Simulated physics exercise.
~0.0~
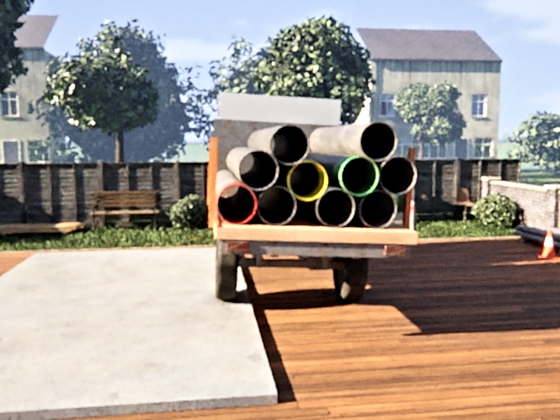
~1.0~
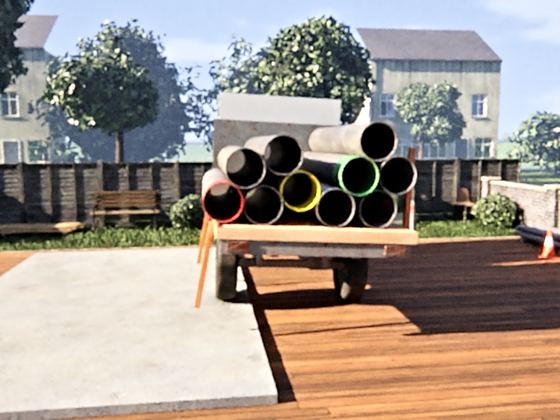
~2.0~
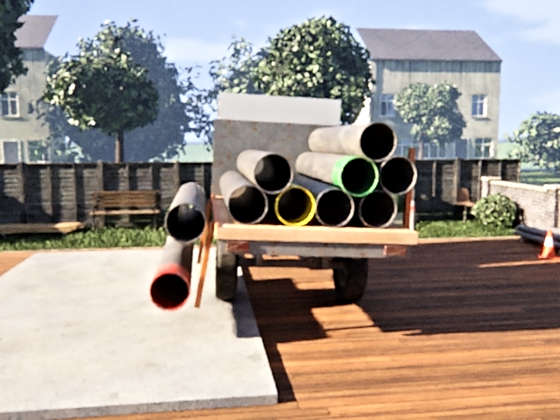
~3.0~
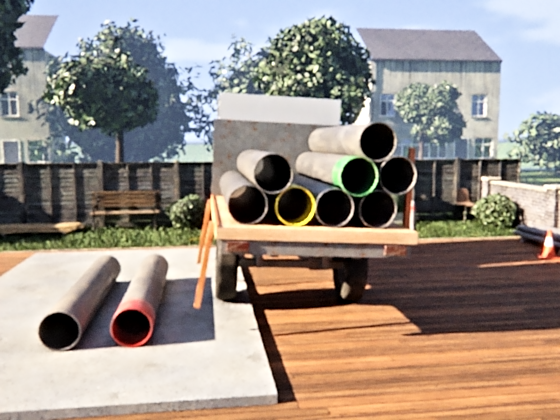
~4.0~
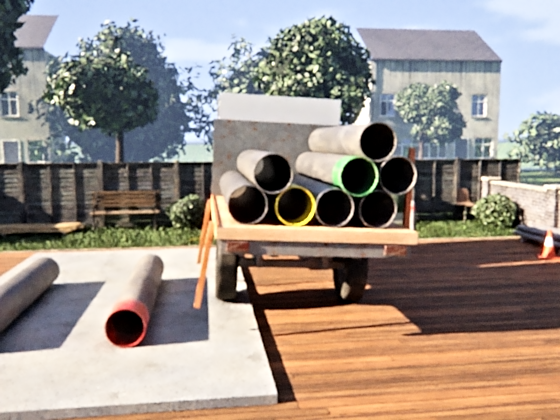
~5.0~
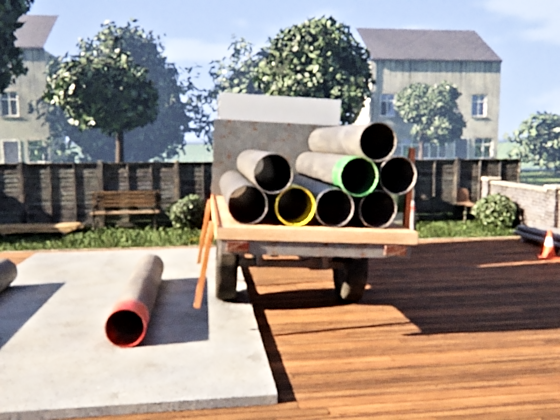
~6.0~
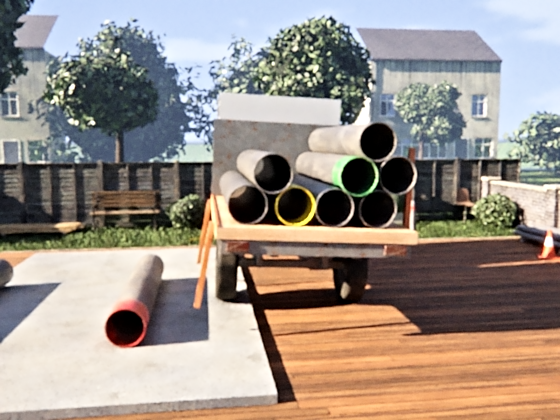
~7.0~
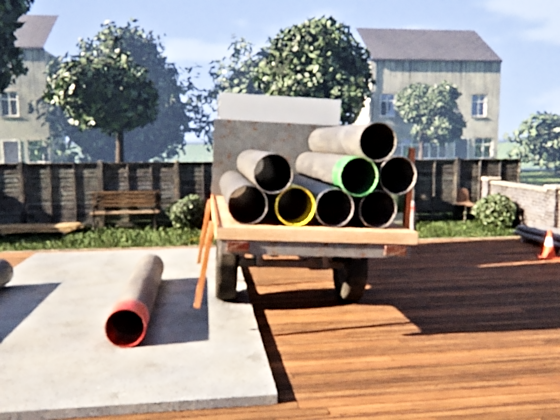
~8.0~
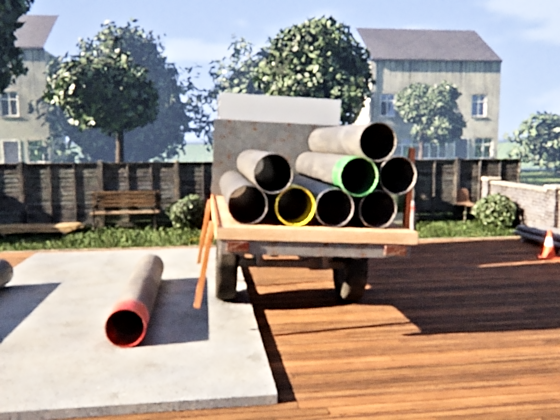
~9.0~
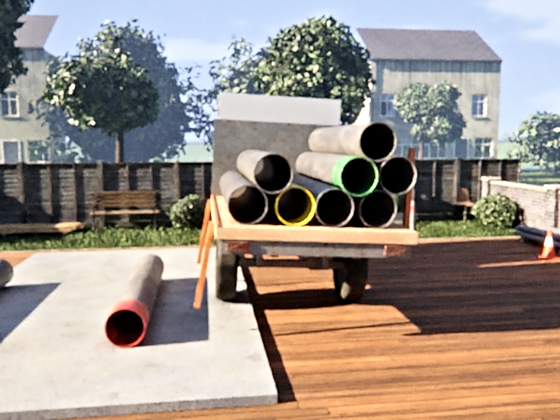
In this clip, posts on the left side of a parked flatbed drop and two pipes, one red-rimmed, tumble onto the pale slab and roll left, while the rest, including the yellow-rimmed and green-rimmed ones, settle and stay stacked on the deck.
